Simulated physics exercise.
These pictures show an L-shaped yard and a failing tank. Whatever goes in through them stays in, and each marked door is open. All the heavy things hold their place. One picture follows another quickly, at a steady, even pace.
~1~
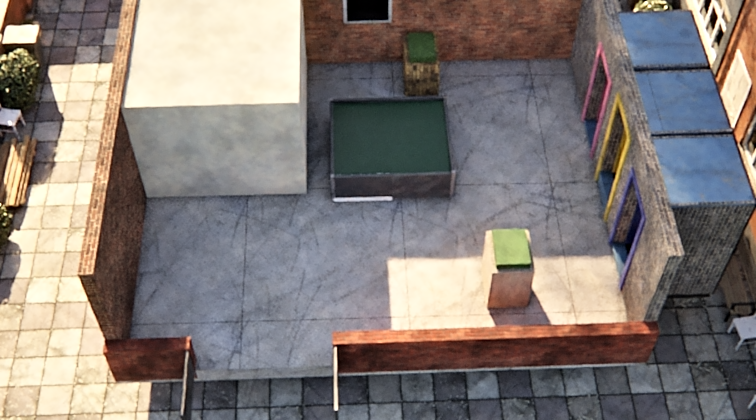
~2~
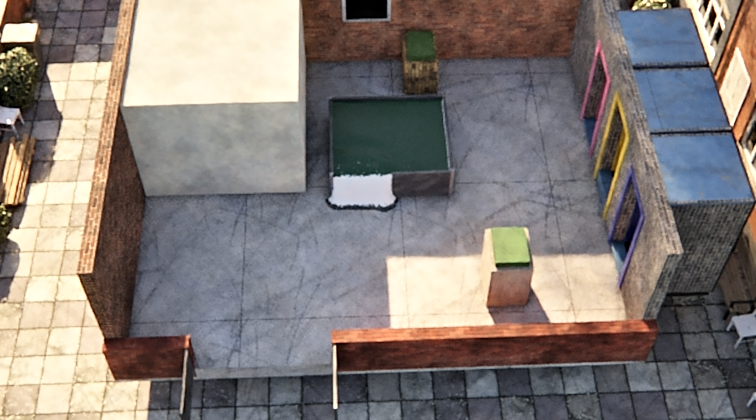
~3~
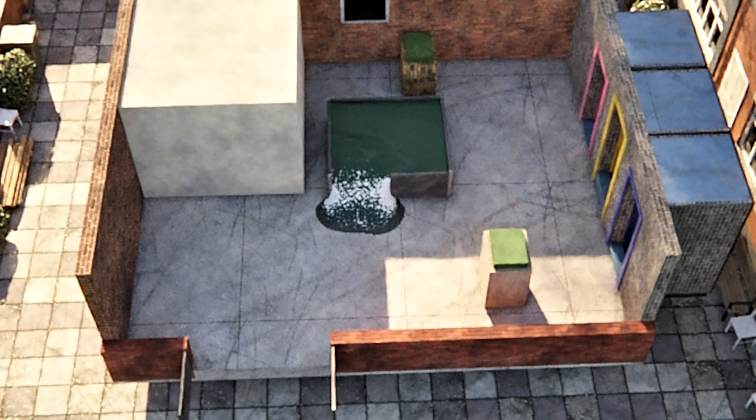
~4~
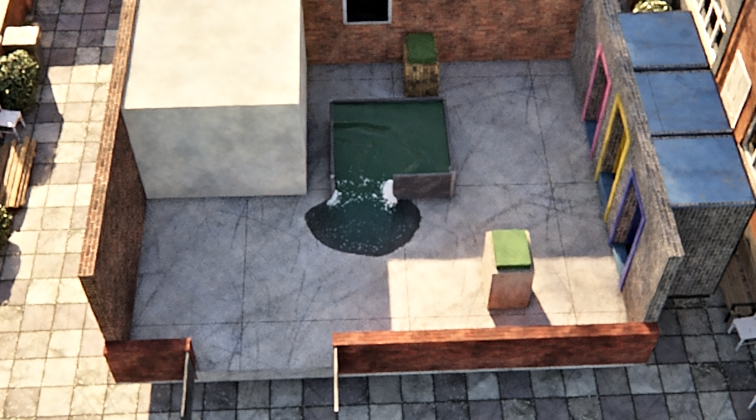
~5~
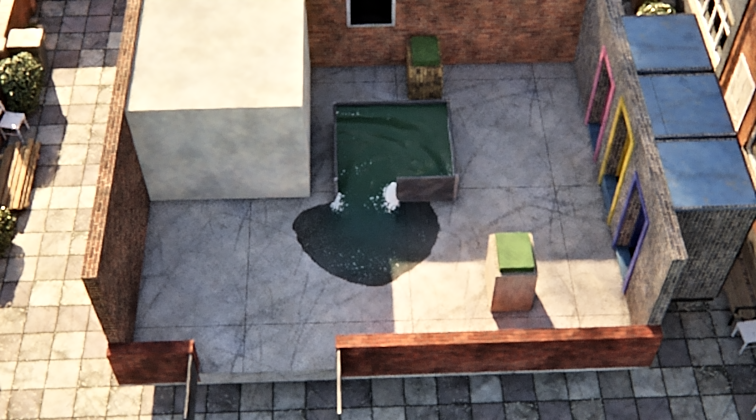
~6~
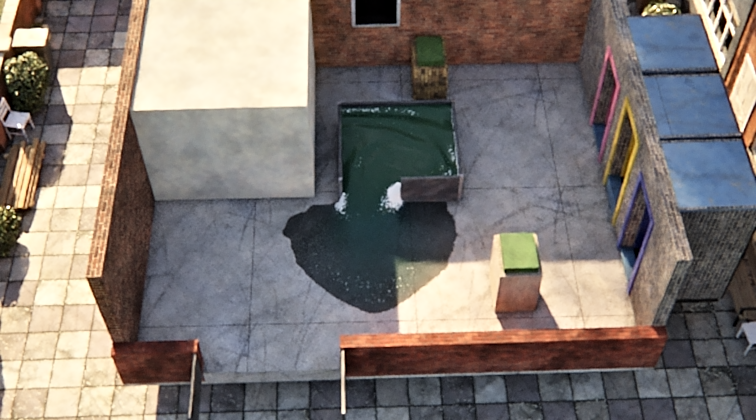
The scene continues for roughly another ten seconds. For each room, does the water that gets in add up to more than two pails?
My prediction: Yellow door: Does not overshoot; blue door: Does not overshoot; pink door: Does not overshoot.
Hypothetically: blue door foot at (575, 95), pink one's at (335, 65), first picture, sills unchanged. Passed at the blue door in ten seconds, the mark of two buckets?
Result - the blue one stays within limits.
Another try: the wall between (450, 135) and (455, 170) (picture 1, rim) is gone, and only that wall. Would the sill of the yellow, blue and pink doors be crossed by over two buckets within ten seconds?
At the doors, yellow never reaches it, blue crosses the line and pink crosses the line.
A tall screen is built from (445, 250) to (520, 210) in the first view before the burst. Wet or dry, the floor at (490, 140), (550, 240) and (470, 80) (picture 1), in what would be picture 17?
Listed order: Spared, spared, spared.
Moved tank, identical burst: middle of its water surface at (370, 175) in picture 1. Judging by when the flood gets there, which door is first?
The door marked blue is the first one.
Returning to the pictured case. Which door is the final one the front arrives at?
Door: The one in pink.
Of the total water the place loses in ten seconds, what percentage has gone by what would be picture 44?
About 70 per cent.
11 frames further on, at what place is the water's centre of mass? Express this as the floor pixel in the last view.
It's close to (385, 211).
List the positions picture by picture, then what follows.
The open tank at (390, 138) is whole and still, in the first frame.
Water pours out at (363, 188) and has run to (331, 203), in the second frame.
Water pours out at (361, 190) and has run to (390, 227), in the third frame.
The front is at (381, 252), out from the gap at (364, 193), in the fourth frame.
The front is at (382, 281), out from the gap at (367, 195), in the fifth frame.
The front is at (365, 307), out from the gap at (372, 195), in the sixth frame.
A moment on, water covers 25 % of the floor; the yellow door not reached, the blue door not reached, the pink door not reached.
Next, water covers 35 % of the floor; the yellow door not reached, the blue door not reached, the pink door not reached.
Then, water covers 45 % of the floor; the yellow door not reached, the blue door not reached, the pink door not reached.
Later, water covers 55 % of the floor; the yellow door wet at the sill, nothing in, the blue door under two buckets in, the pink door wet at the sill, nothing in.
In the end, water covers 90 % of the floor; the yellow door wet at the sill, nothing in, the blue door under two buckets in, the pink door wet at the sill, nothing in.
